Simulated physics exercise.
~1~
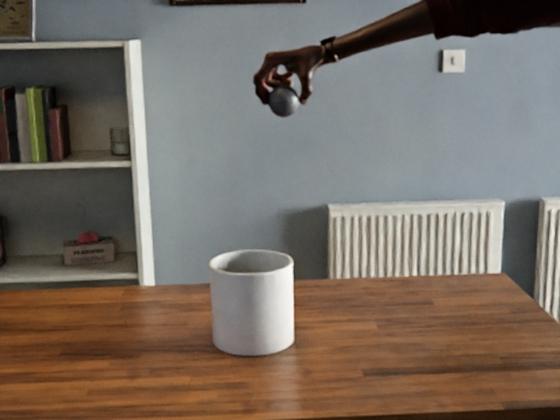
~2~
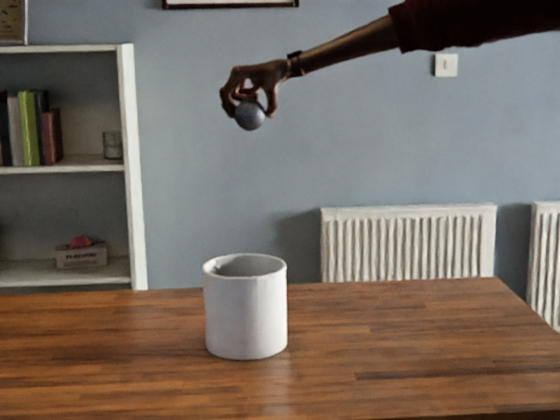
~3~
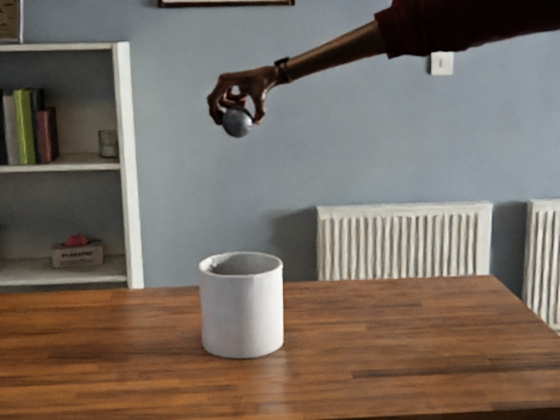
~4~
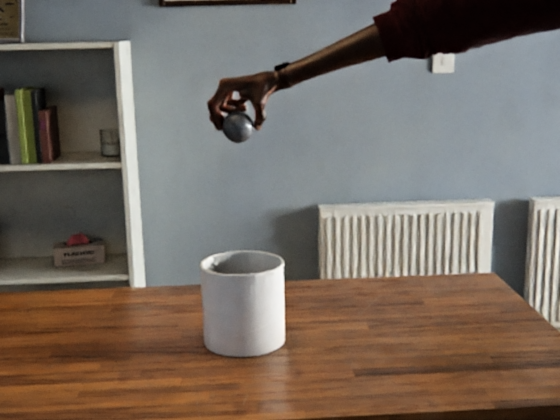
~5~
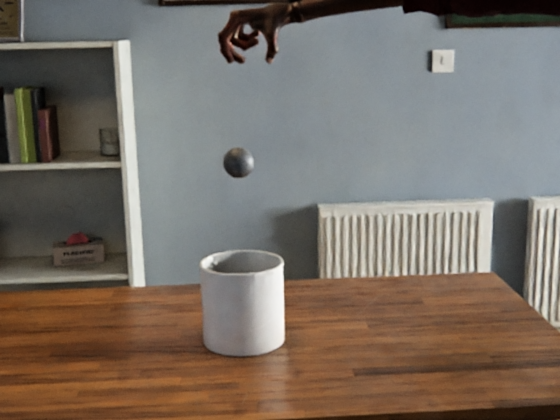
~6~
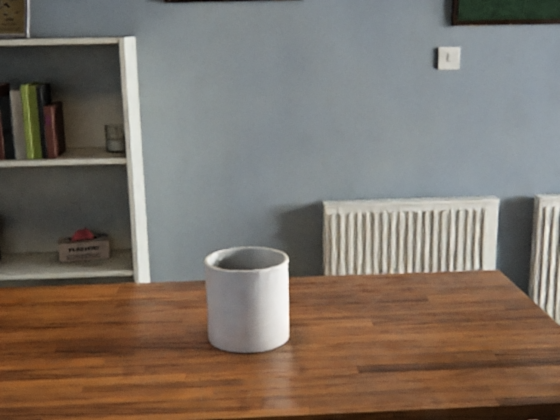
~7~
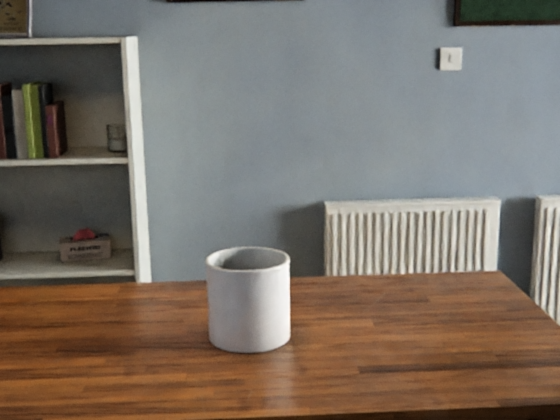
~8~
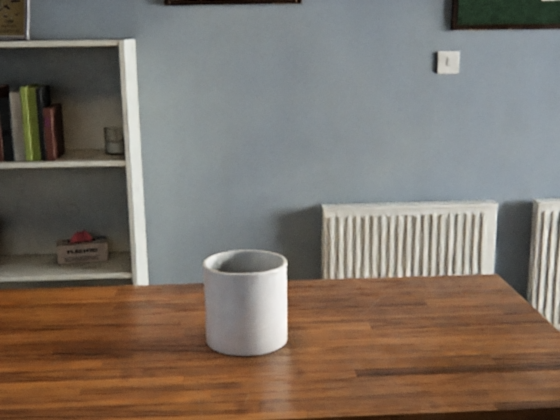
In the video, a hand holds a grey ball high over a white open container on a wooden table, shifts it slightly left, then lets go and draws back as the ball falls into the container, which remains standing in place.
